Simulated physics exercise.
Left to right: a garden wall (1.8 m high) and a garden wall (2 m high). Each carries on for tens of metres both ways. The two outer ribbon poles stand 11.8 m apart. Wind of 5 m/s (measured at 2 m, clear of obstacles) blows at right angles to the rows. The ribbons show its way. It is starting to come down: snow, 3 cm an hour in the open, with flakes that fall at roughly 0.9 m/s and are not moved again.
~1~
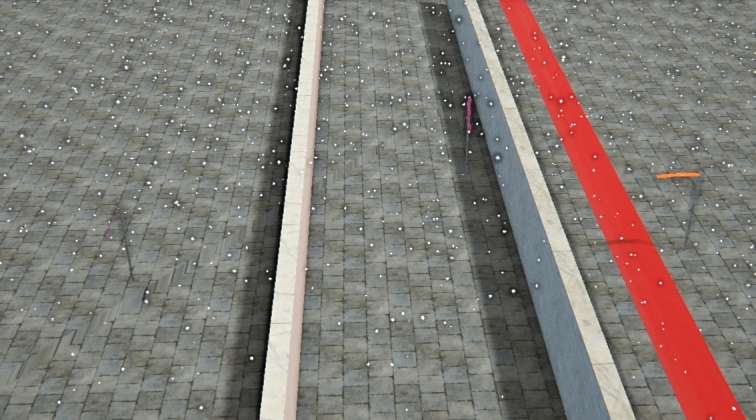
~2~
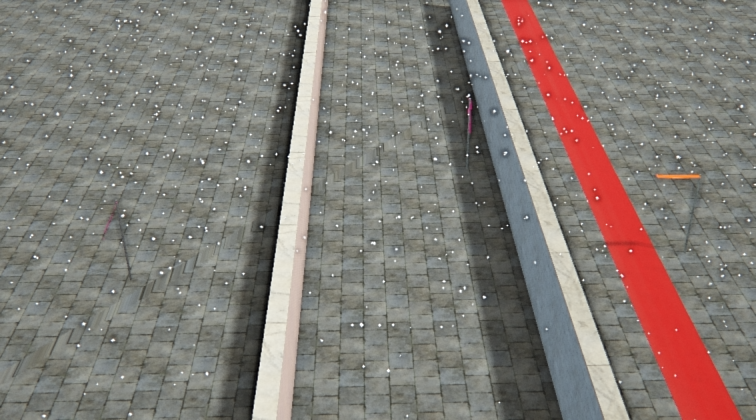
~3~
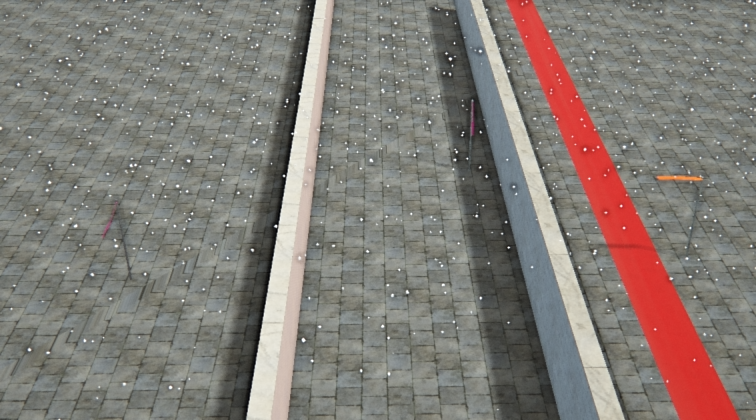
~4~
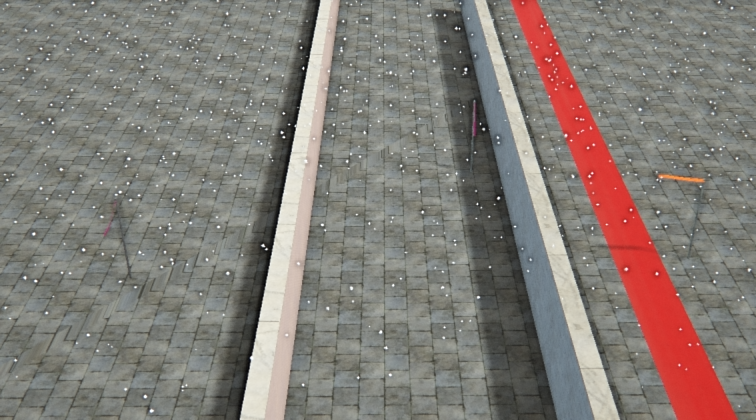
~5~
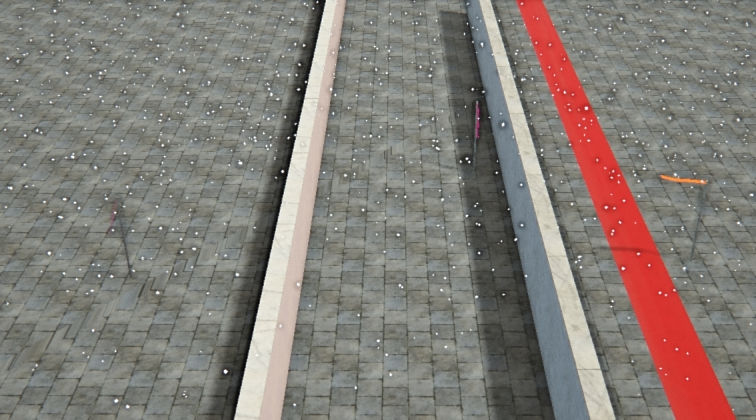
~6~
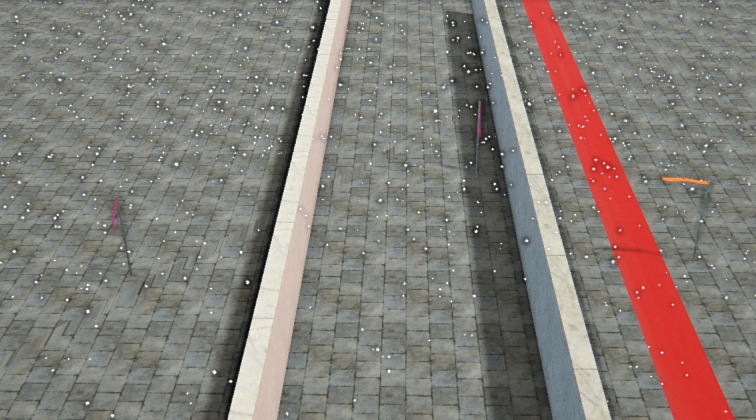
On grey paving, an orange ribbon streams left beyond two low walls as snow falls.
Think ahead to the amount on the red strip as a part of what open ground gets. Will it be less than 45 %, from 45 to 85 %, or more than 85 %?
The amount there is above 85 % of the open one.
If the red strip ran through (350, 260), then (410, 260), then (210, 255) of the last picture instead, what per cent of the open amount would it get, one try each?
In turn about 60 %, 50 %, 80 %.
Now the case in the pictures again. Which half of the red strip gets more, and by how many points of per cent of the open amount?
The right one, some 10 points more.
10 minutes on, 5 mm on the red strip, 5 mm in the open.
30 minutes on, 16 mm on the red strip, 15 mm in the open.
60 minutes on, 32 mm on the red strip, 30 mm in the open, so the red strip has 108 % of the open amount; the left half of it has 103 %, the right half 113 %.
